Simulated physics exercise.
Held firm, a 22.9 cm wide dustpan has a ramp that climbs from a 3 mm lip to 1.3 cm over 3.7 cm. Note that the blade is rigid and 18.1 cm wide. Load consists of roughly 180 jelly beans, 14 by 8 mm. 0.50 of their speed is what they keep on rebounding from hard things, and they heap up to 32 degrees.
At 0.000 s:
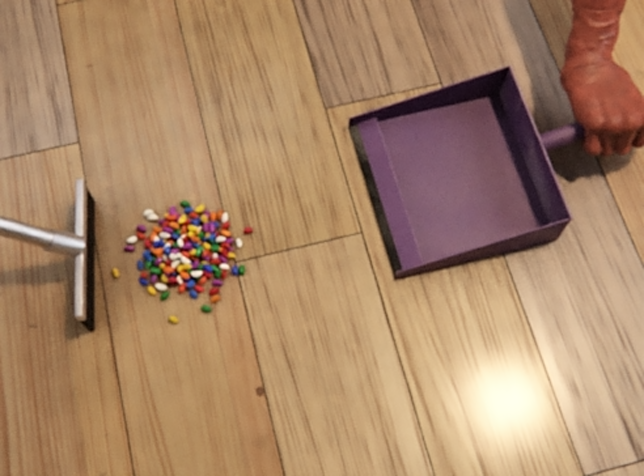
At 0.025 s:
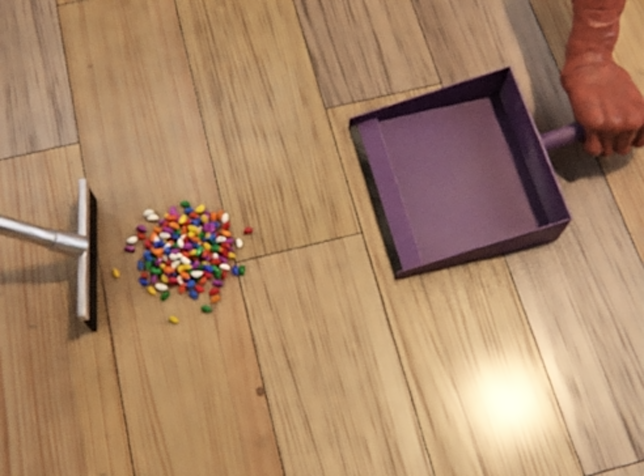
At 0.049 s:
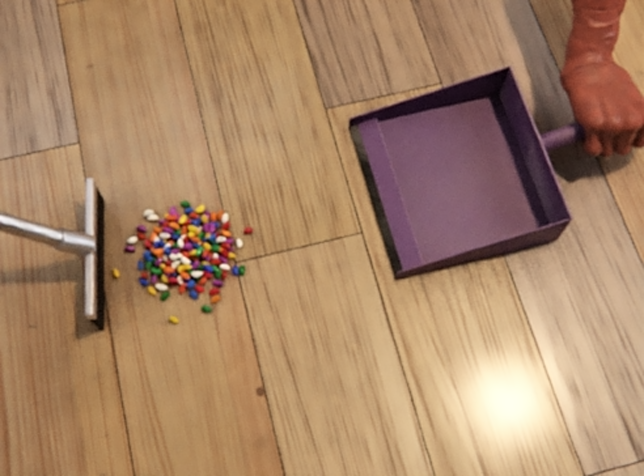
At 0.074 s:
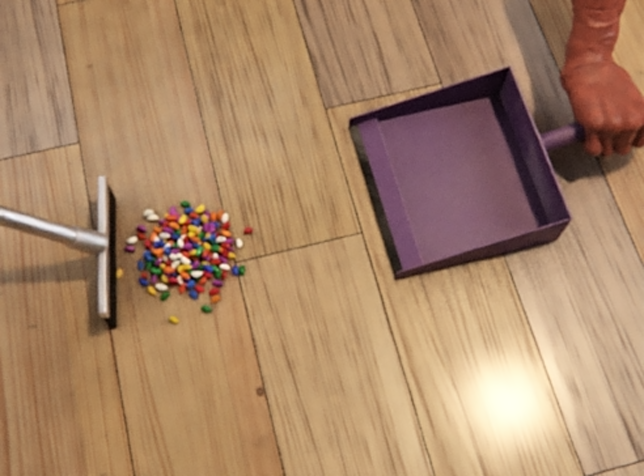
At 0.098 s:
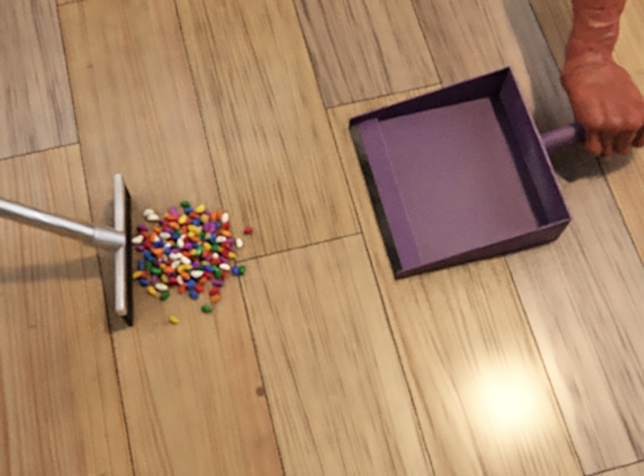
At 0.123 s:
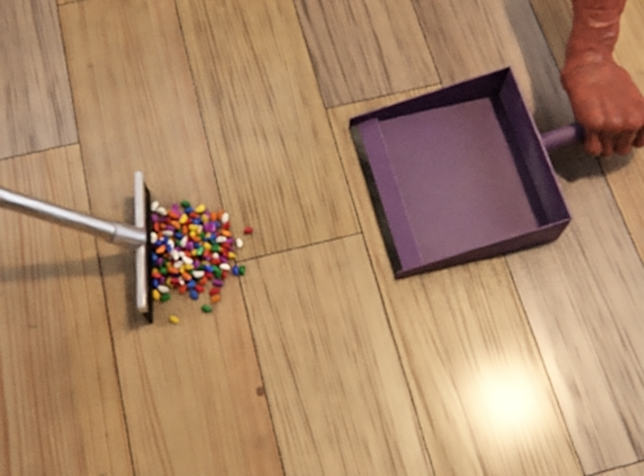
Gloved hand holding a purple dustpan still on a wooden floor as a blade moves right, pushing into colourful jelly beans.
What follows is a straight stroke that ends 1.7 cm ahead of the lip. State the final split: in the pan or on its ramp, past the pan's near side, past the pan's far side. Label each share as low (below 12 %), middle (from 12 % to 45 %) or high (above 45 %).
In the pan or on its ramp - middle; past the pan's near side - middle; past the pan's far side - low.
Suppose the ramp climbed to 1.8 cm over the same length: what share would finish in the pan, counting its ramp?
I'd put it near 35 per cent, ramp counted.
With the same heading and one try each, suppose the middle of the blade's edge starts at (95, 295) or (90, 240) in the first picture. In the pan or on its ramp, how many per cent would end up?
Around 35 percent, then around 30 percent.
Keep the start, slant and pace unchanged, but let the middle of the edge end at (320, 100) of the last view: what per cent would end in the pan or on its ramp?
That would come to near 5 percent.
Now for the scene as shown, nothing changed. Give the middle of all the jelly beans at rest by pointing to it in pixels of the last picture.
Centre at rest: Approx. (385, 234) px.
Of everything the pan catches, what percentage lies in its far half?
Something like 30 per cent of the catch.
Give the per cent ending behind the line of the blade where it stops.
Roughly 5 in a hundred.
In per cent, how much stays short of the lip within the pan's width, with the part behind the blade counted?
Close to 40 per cent of them end up there.
After 0.27 s, middle of the blade 15 cm from the lip; 0 % over the lip, far side 0 %, near side 5 %.
After 0.36 s, middle of the blade 7 cm from the lip; 0 % over the lip, far side 0 %, near side 10 %.
Then, at 0.59 s, middle of the blade 3 cm from the lip; 40 % over the lip, far side 5 %, near side 20 %.
By 2.9 s all is still; pan 40 %, near side 20 %, far side 5 %, in front of the lip or behind the blade 40 %.
